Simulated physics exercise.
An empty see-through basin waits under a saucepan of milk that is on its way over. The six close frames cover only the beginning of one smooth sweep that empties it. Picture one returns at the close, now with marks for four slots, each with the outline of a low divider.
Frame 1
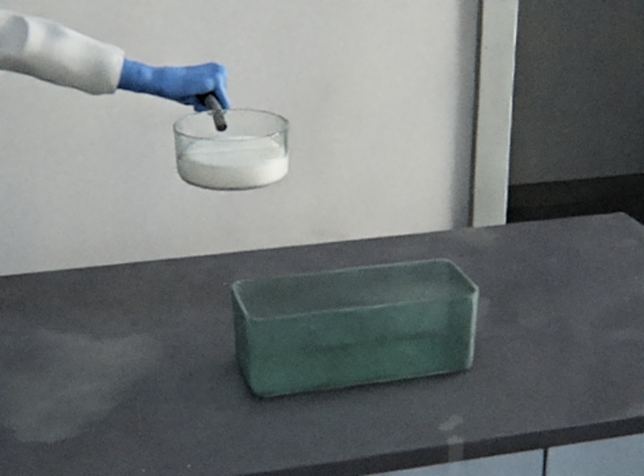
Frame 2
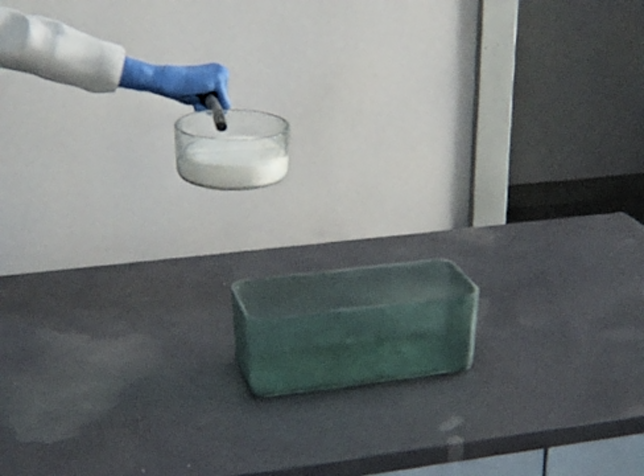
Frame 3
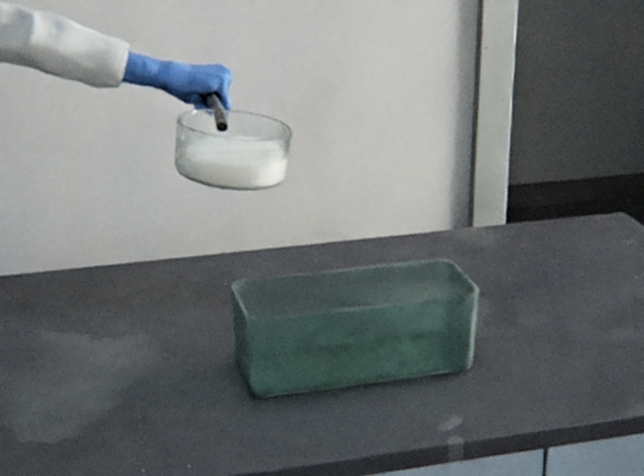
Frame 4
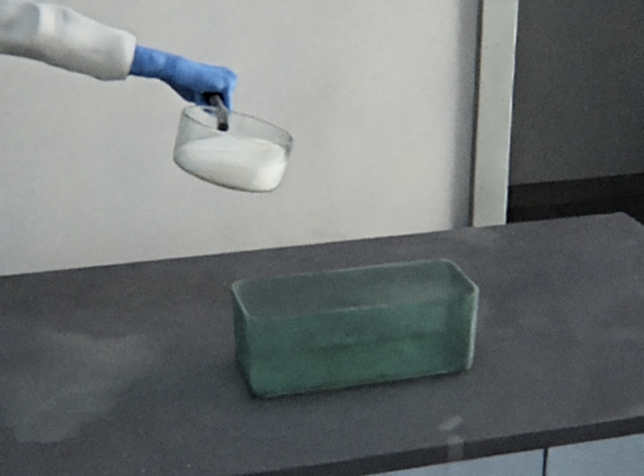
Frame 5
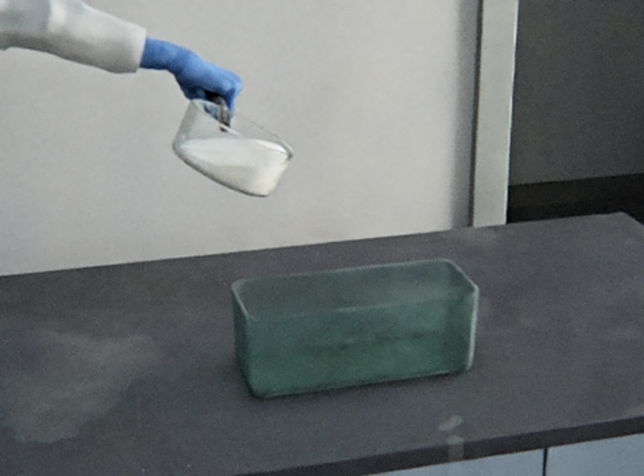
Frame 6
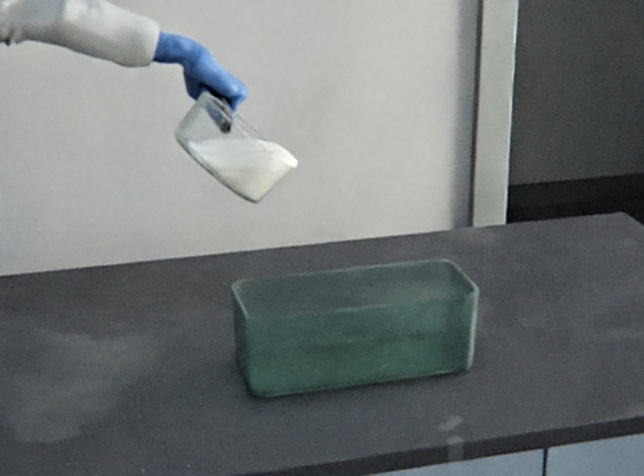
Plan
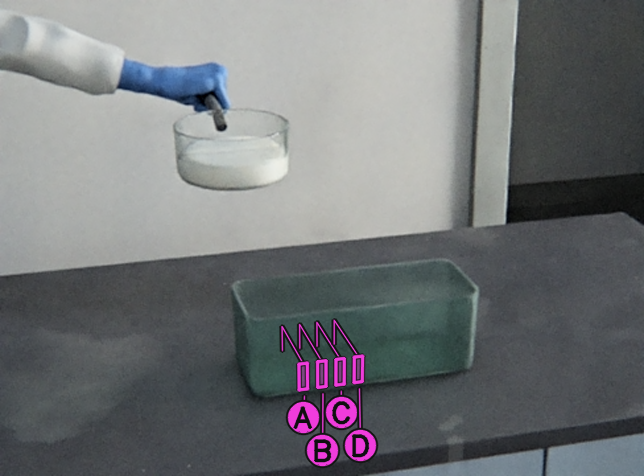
On a dark lab bench, a blue-gloved hand steadily tilting a clear pan of milk rightward above a see-through basin, milk reaching the lip.
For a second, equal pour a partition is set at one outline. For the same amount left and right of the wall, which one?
Best: C.
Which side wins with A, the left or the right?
More ends on the right.
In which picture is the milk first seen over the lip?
Picture 6.
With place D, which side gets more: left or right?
More ends on the left.
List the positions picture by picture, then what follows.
In the first frame, upright, lip at (285, 120); basin from (250, 395) to (472, 365); nothing has left yet.
In the second frame, tipped about 2°, lip at (286, 122); nothing has left yet.
In the third frame, tipped about 8°, lip at (288, 127); nothing has left yet.
In the fourth frame, tipped about 17°, lip at (290, 136); nothing has left yet.
In the fifth frame, tipped about 29°, lip at (291, 148); nothing has left yet.
In the sixth frame, tipped about 42°, lip at (288, 161); milk is over the lip, down to (288, 161).
On the marked copy, A at (304, 395); B at (322, 393); C at (341, 390); D at (359, 388).
Choosing A, about 9 % ends left of the wall and 89 % right of it.
Choosing B, about 15 % ends left of the wall and 83 % right of it.
Choosing C, about 51 % ends left of the wall and 47 % right of it.
Choosing D, about 82 % ends left of the wall and 16 % right of it.
